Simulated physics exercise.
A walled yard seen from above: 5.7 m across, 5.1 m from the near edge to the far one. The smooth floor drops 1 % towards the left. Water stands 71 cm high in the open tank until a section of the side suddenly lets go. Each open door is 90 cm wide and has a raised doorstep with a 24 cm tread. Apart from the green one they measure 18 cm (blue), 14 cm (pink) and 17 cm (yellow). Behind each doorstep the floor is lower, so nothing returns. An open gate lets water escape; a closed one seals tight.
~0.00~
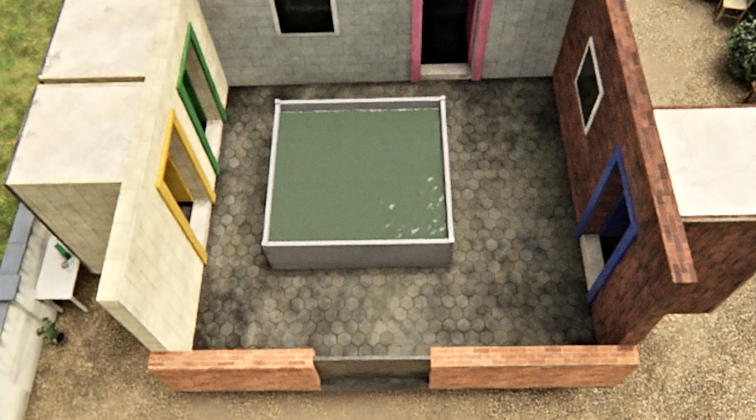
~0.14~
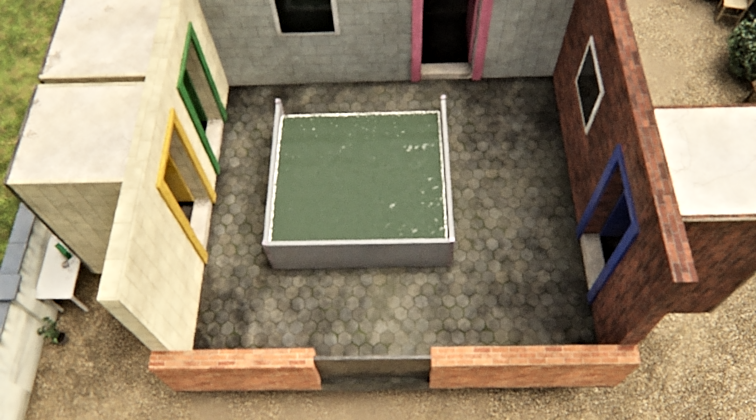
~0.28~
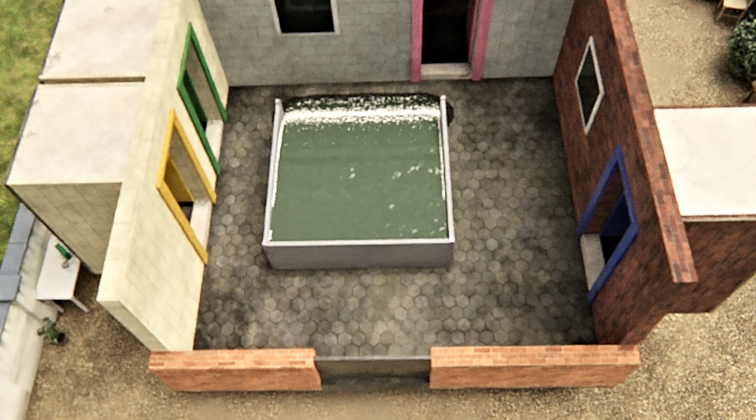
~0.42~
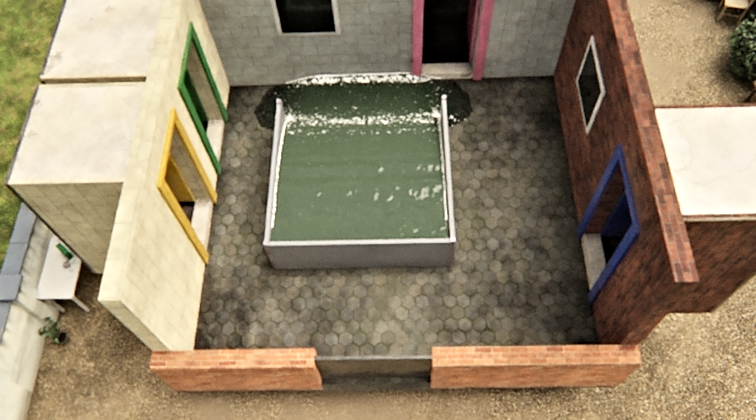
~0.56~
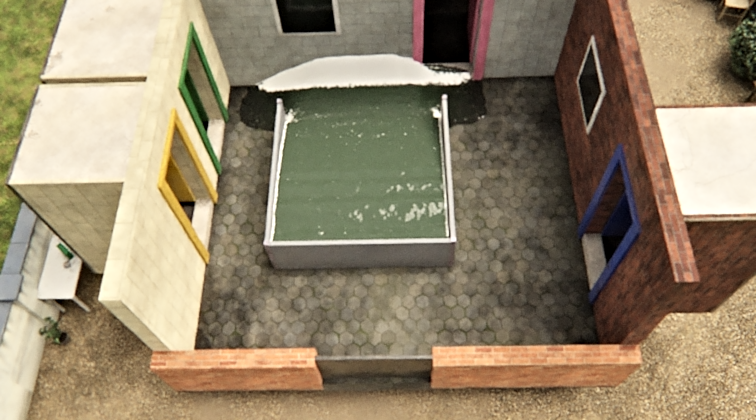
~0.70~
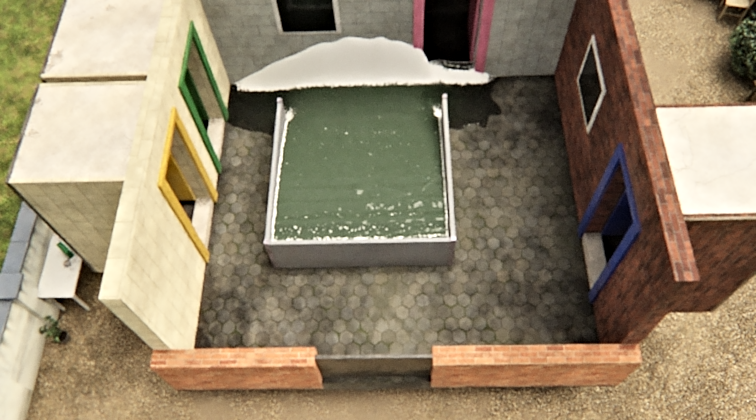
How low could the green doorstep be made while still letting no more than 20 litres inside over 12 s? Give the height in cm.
Some 31 cm above the ground.
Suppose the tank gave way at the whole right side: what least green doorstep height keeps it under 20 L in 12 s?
About 24 cm.
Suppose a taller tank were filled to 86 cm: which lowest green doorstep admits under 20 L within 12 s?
About 38 cm.
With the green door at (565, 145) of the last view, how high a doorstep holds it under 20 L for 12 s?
About 18 cm.
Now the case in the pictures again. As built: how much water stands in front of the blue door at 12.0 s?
Roughly 12.0 cm deep.
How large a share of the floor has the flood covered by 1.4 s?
Near 25 per cent is wet.
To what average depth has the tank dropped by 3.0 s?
Roughly 26 cm on average.
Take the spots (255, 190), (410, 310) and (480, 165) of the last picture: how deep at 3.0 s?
In that order: 8, 0 and 1 cm.
After 1.4 s water covers 25 % of the floor, deepest (63 cm) near (231, 87); 12 cm at the green door, 0 litres in over its 12 cm doorstep.
After 3.0 s water covers 70 % of the floor, deepest (40 cm) near (231, 87); 27 cm at the green door, 109 litres in over its 12 cm doorstep.
After 12.0 s water covers 100 % of the floor, deepest (22 cm) near (268, 366); 14 cm at the green door, 221 litres in over its 12 cm doorstep.
At the green door as built, the water arrived by 1.3 s and peaked near 30 cm at 2.2 s.
Run again over the same 12 s with other heights there, 28 litres in over 28.5 cm, 5 litres over 38.5 cm. The limit of 20 litres is kept from about 31 cm up.
